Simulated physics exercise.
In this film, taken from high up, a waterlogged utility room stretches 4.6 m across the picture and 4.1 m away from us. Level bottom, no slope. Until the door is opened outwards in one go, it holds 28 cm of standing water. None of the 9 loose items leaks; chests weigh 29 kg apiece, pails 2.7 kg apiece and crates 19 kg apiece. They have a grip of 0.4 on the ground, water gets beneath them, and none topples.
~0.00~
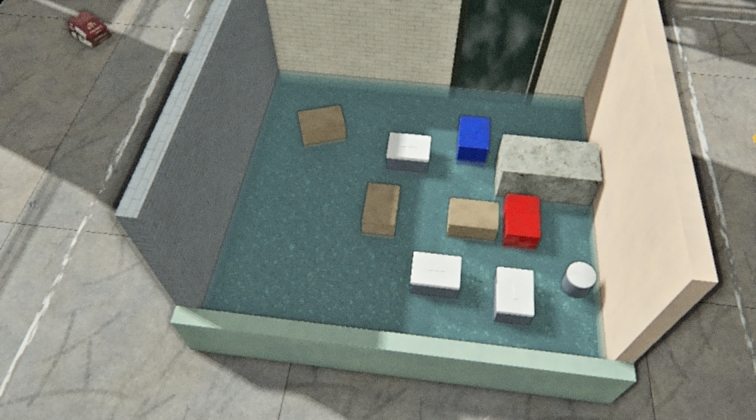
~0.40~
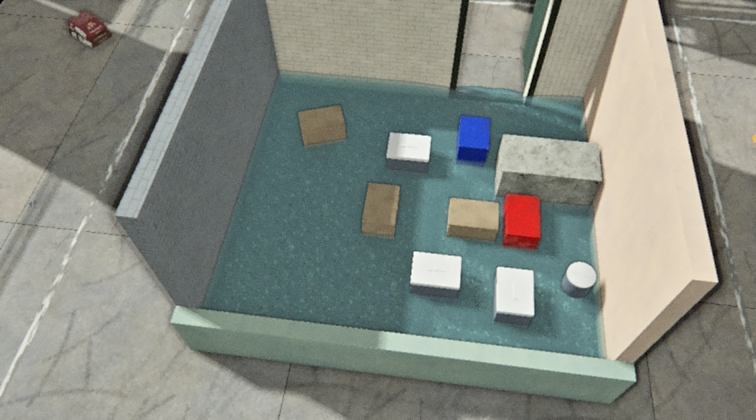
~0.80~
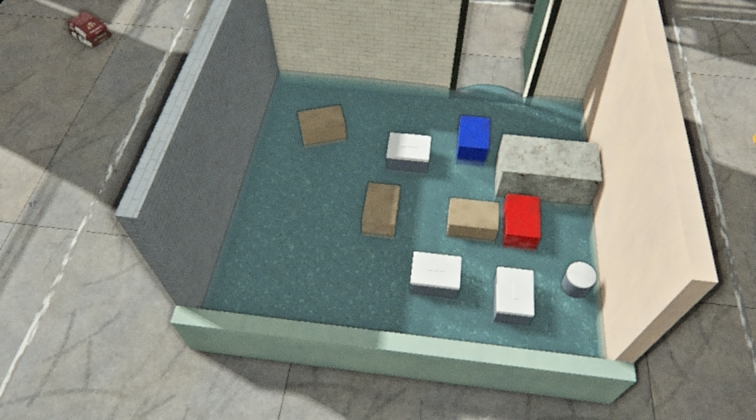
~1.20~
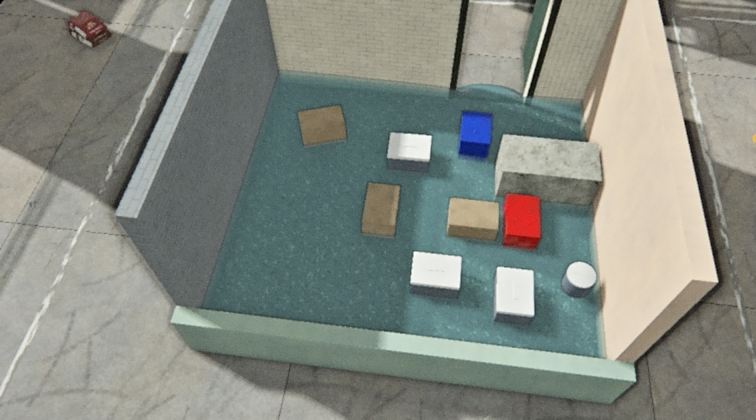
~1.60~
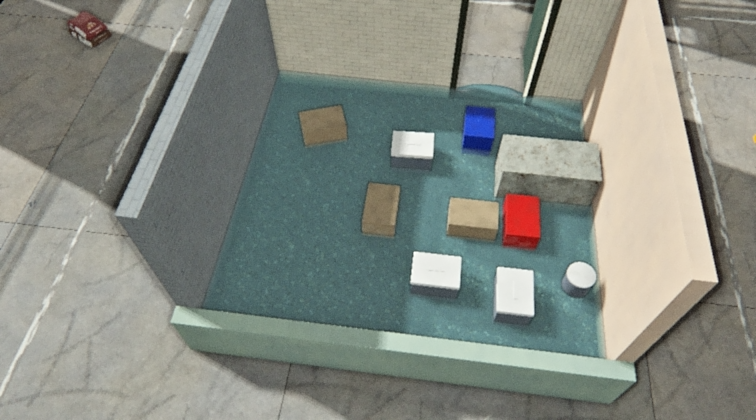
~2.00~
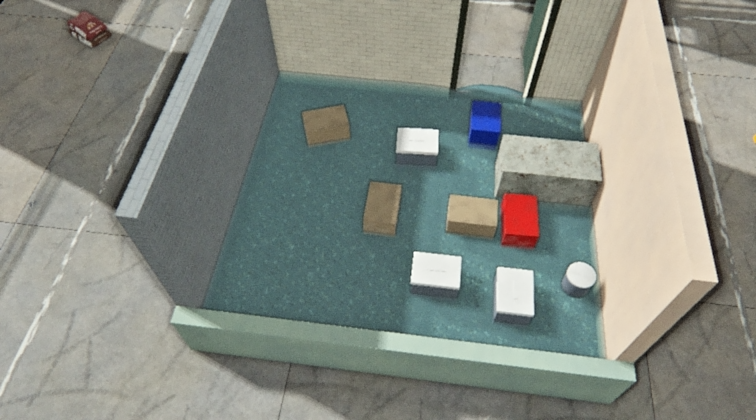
The clip opens on a high view of a flooded, walled room where blocks of several colours and a pale cylinder sit in the water. A dark door in the back wall opens, then the blue block drifts slowly toward the gap, and a white and a brown block shift slightly.
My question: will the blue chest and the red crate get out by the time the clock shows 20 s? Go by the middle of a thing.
Outcome: Blue chest: Out; red crate: Out.
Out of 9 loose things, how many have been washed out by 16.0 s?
The number is 6.
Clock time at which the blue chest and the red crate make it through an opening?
The first at around 3.5 s, the second at around 15.0 s.
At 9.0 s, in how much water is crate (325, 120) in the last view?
Roughly 20 cm.
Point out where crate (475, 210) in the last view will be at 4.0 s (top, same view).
Look for it near (468, 175).
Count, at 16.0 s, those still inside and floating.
I count 3.
After 4.0 s the blue chest has gone out; the red crate is near (506, 205), 0.3 m from its start, afloat; 1 of 9 are out; 8 afloat.
After 9.0 s the blue chest has gone out; the red crate is near (464, 188), 0.8 m from its start, afloat; 3 of 9 are out; 6 afloat.
After 16.0 s the blue chest has gone out; the red crate has gone out; 6 of 9 are out; 3 afloat.
After 20.0 s the blue chest has gone out; the red crate has gone out; 6 of 9 are out; 3 afloat.
